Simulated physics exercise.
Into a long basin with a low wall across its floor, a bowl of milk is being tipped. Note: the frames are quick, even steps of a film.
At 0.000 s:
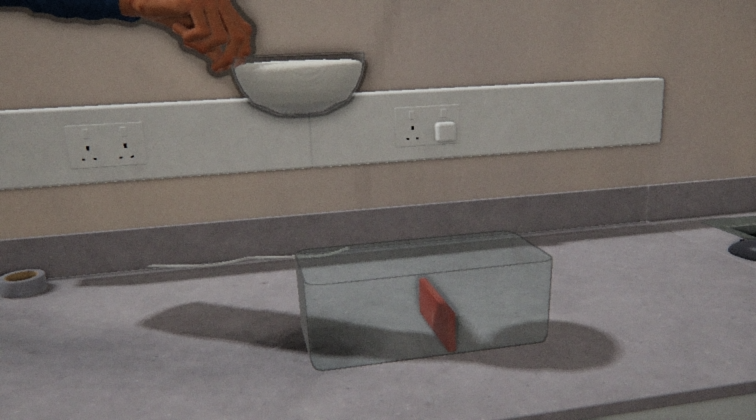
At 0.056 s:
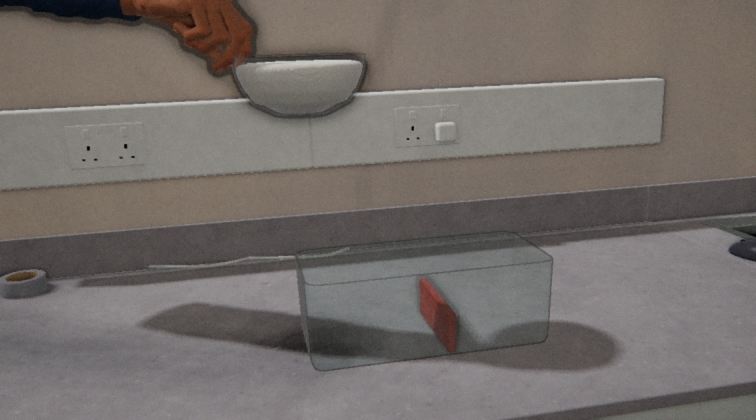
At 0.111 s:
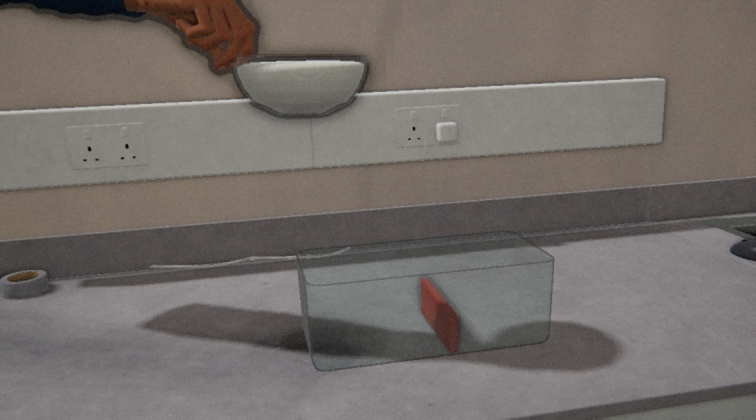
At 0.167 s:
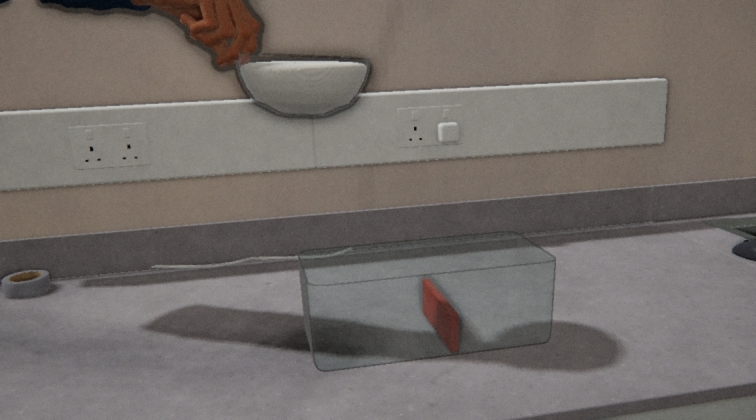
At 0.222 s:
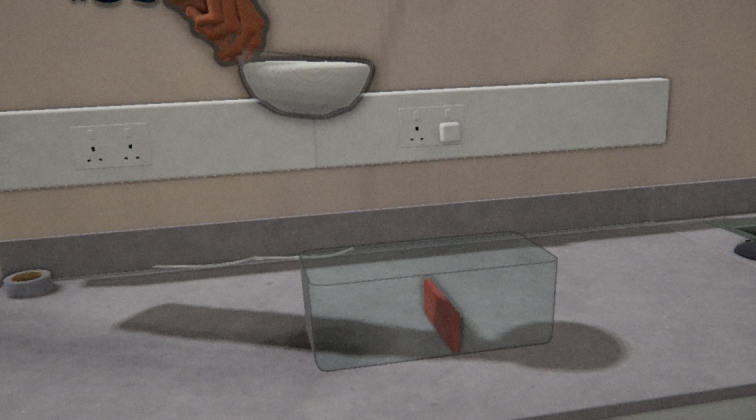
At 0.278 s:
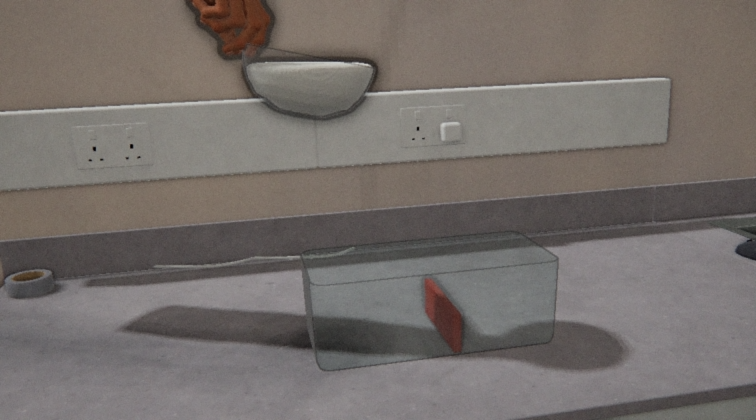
A hand held a white bowl above a clear, long basin with a low red wall across its floor, then shifted its grip upward as the bowl leaned slightly to the right.
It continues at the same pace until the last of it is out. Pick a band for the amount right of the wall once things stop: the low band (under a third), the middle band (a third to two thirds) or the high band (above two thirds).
The middle band.
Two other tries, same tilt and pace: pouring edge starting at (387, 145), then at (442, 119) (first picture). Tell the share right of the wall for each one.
Estimate: 50 per cent, then 90 per cent.
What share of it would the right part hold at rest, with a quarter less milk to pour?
I'd say roughly 35 percent.
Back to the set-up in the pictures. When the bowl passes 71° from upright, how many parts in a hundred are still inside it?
Near 30 per cent.
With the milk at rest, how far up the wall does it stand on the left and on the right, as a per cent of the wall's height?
About 30 left, about 40 right.
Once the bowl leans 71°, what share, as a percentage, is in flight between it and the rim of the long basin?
About 50 %.
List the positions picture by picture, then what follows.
In the first frame, it leans 0°; its right rim is at (363, 54); the milk meets the walls at (235, 67) and (360, 62); the long basin's rim runs from (300, 268) to (532, 245); the wall's top is at (436, 296).
In the second frame, it leans 1°; its right rim is at (364, 55); the milk meets the walls at (235, 67) and (361, 63).
In the third frame, it leans 2°; its right rim is at (365, 57); the milk meets the walls at (236, 66) and (362, 64).
In the fourth frame, it leans 5°; its right rim is at (368, 60); the milk meets the walls at (239, 66) and (365, 65).
In the fifth frame, it leans 8°; its right rim is at (371, 64); the milk meets the walls at (242, 66) and (368, 65).
In the sixth frame, it leans 13°; its right rim is at (373, 69); the milk meets the walls at (246, 66) and (372, 65).
After 0.74 s the tilt is 71° and 31 per cent is still to pour, 6 is left of the wall and 12 right of it.
After 1.07 s the tilt is 109° and 0 per cent is still to pour, 42 is left of the wall and 50 right of it.
After 1.42 s the tilt is 118° and 0 per cent is still to pour, 46 is left of the wall and 51 right of it.
After 1.80 s the tilt is 118° and 0 per cent is still to pour, 46 is left of the wall and 51 right of it.
In the end 46 per cent lies left of the wall, 51 right of it and 3 outside.
